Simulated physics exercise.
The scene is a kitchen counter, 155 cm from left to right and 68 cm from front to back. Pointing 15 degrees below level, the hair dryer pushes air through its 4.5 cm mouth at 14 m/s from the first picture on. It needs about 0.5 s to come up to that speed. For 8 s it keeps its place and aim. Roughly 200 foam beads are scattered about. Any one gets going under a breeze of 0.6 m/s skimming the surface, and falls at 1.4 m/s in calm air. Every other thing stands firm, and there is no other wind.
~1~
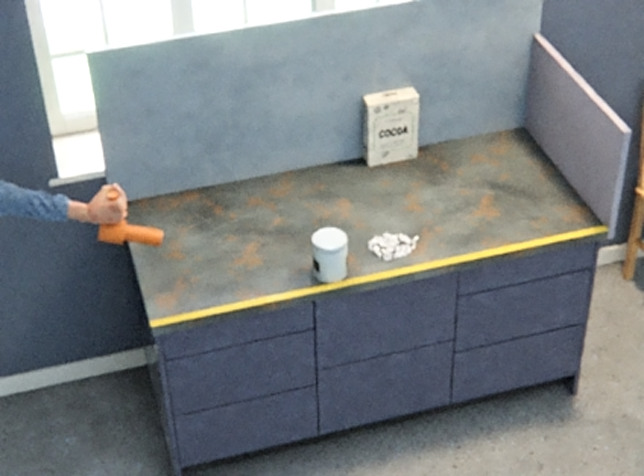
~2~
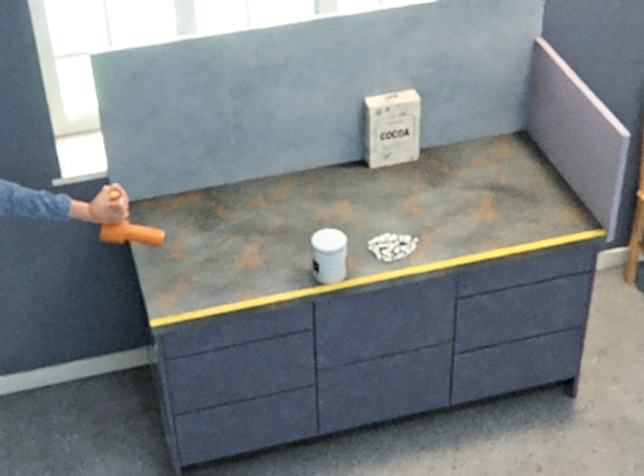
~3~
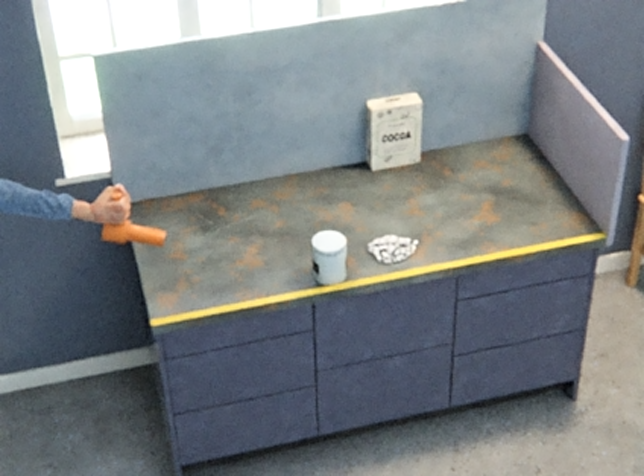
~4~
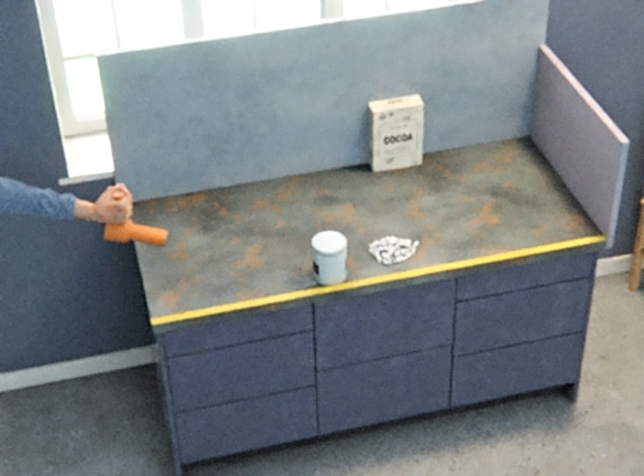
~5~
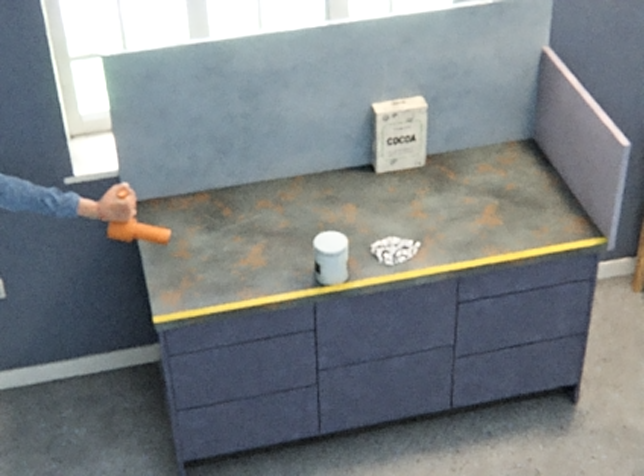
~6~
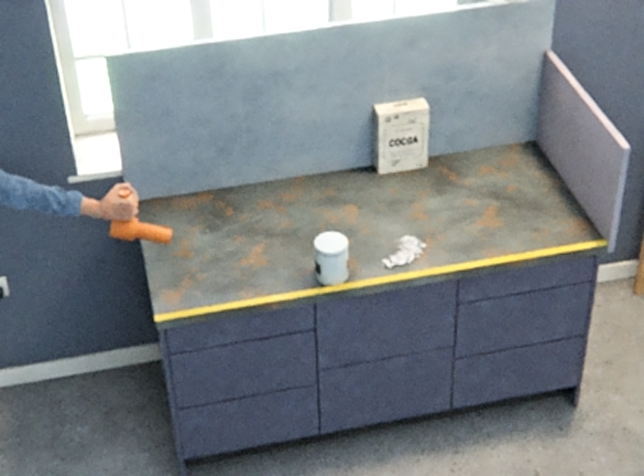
A dark blue kitchen counter with a rust-mottled grey top stands beside a bright window, seen from above and in front. At left a hand holds an orange hair dryer angled over the top, with a white-lidded jar and white foam beads near the yellow edge and a cream cocoa carton behind. The camera drifts slightly around the counter while the beads lie still, then their patch abruptly thins and shifts rightward.
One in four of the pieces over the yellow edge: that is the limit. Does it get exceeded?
Beyond one in four.
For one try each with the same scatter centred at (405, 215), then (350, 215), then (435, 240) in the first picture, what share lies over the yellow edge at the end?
About 1, 0 and 80 in a hundred, in that order.
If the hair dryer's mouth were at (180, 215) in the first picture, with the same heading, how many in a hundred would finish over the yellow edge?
Outcome: Some 100 in a hundred.
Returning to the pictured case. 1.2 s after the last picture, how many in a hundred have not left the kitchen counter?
Close to 15 in a hundred are still there at that time.
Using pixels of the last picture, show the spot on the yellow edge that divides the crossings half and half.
About (489, 265).
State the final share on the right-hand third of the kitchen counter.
I'd estimate around 10 per cent.
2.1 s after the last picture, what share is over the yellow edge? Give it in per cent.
90 per cent, roughly.
Then, 1.2 s after the last picture, 86 % are over the yellow edge; 84 % have settled or left.
Then, 2.1 s after the last picture, 88 % are over the yellow edge; 90 % have settled or left.
Then, 4.0 s after the last picture, 88 % are over the yellow edge; 90 % have settled or left.
Then, 7.6 s after the last picture, at the end, 88 % are over the yellow edge.
